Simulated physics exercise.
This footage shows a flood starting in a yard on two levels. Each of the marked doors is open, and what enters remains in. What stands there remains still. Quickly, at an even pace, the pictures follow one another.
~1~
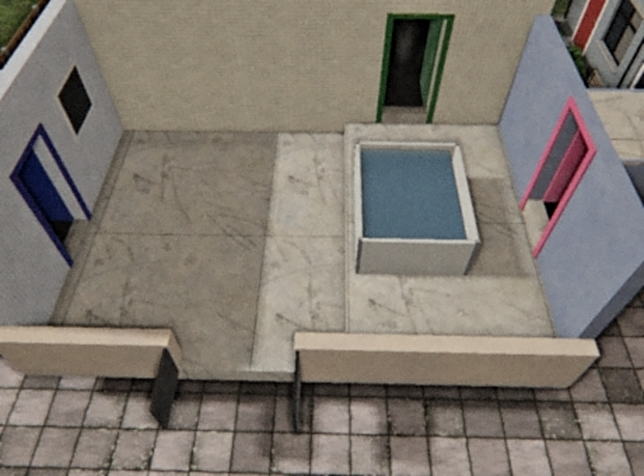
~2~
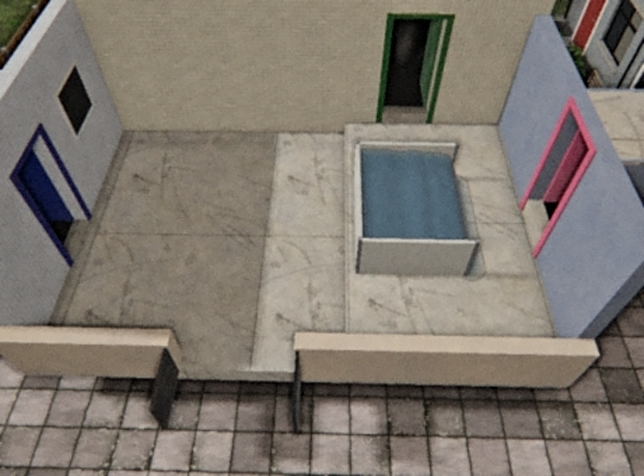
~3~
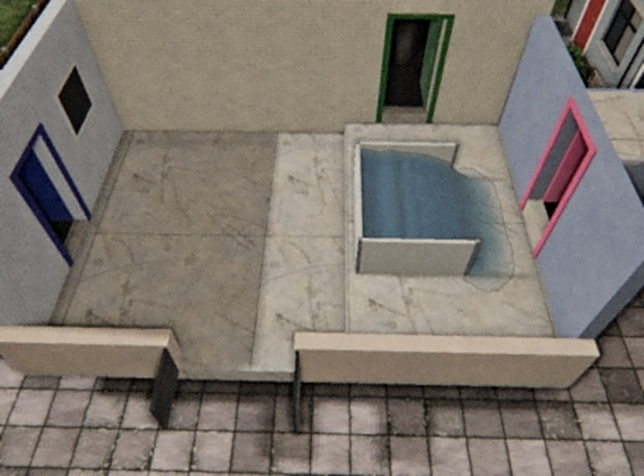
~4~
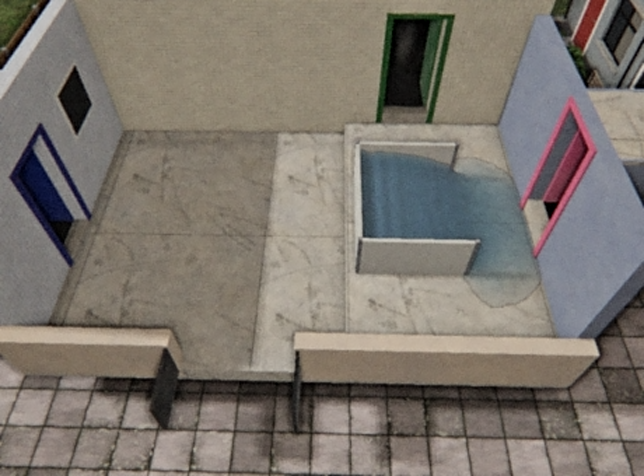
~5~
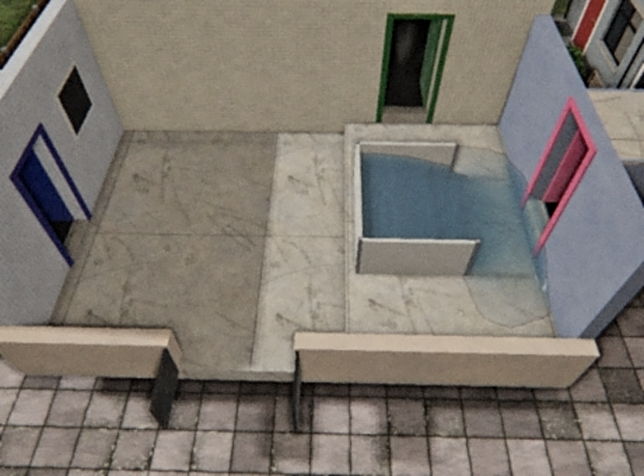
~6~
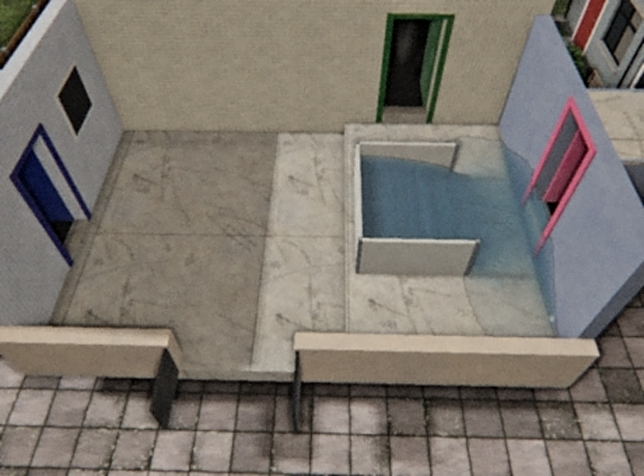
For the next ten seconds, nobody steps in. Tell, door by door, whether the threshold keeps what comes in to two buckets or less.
As I see it, the green door does not top two buckets. The blue door tops two buckets. The pink door tops two buckets.
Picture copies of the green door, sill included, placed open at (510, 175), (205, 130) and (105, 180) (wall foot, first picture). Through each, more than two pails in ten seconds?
Reading them off: Comes out higher, comes out lower, comes out lower.
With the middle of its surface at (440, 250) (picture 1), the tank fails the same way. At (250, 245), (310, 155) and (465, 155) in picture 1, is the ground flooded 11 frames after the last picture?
Spot by spot, in the order asked: Untouched, untouched, swamped.
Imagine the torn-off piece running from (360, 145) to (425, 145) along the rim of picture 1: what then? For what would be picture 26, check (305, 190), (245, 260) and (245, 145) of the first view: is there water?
Taking the three spots as listed, they end up spared, spared and inundated.
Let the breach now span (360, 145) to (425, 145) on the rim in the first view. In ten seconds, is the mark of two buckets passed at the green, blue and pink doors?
The green door exceeds it, the blue door exceeds it, and the pink door falls short.
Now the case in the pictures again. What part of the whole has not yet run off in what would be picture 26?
Roughly 94 per cent.
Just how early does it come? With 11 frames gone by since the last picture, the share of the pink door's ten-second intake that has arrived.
Roughly 95 percent.
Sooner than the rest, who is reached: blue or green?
The green-painted one.
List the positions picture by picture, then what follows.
The tank at (412, 192) is whole and still, in the first frame.
The front is at (469, 278), out from the gap at (457, 214), in the second frame.
The front is at (493, 284), out from the gap at (457, 215), in the third frame.
Water pours out at (456, 216) and has run to (519, 295), in the fourth frame.
The front is at (550, 309), out from the gap at (456, 216), in the fifth frame.
Water pours out at (456, 217) and has run to a hidden place, in the sixth frame.
A moment on, water covers 15 % of the floor; the green door not reached, the blue door not reached, the pink door far over two buckets in.
Next, water covers 30 % of the floor; the green door wet at the sill, nothing in, the blue door not reached, the pink door far over two buckets in.
Then, water covers 65 % of the floor; the green door wet at the sill, nothing in, the blue door not reached, the pink door far over two buckets in.
Later, water covers 90 % of the floor; the green door wet at the sill, nothing in, the blue door over two buckets in, the pink door far over two buckets in.
In the end, water covers 95 % of the floor; the green door wet at the sill, nothing in, the blue door far over two buckets in, the pink door far over two buckets in.
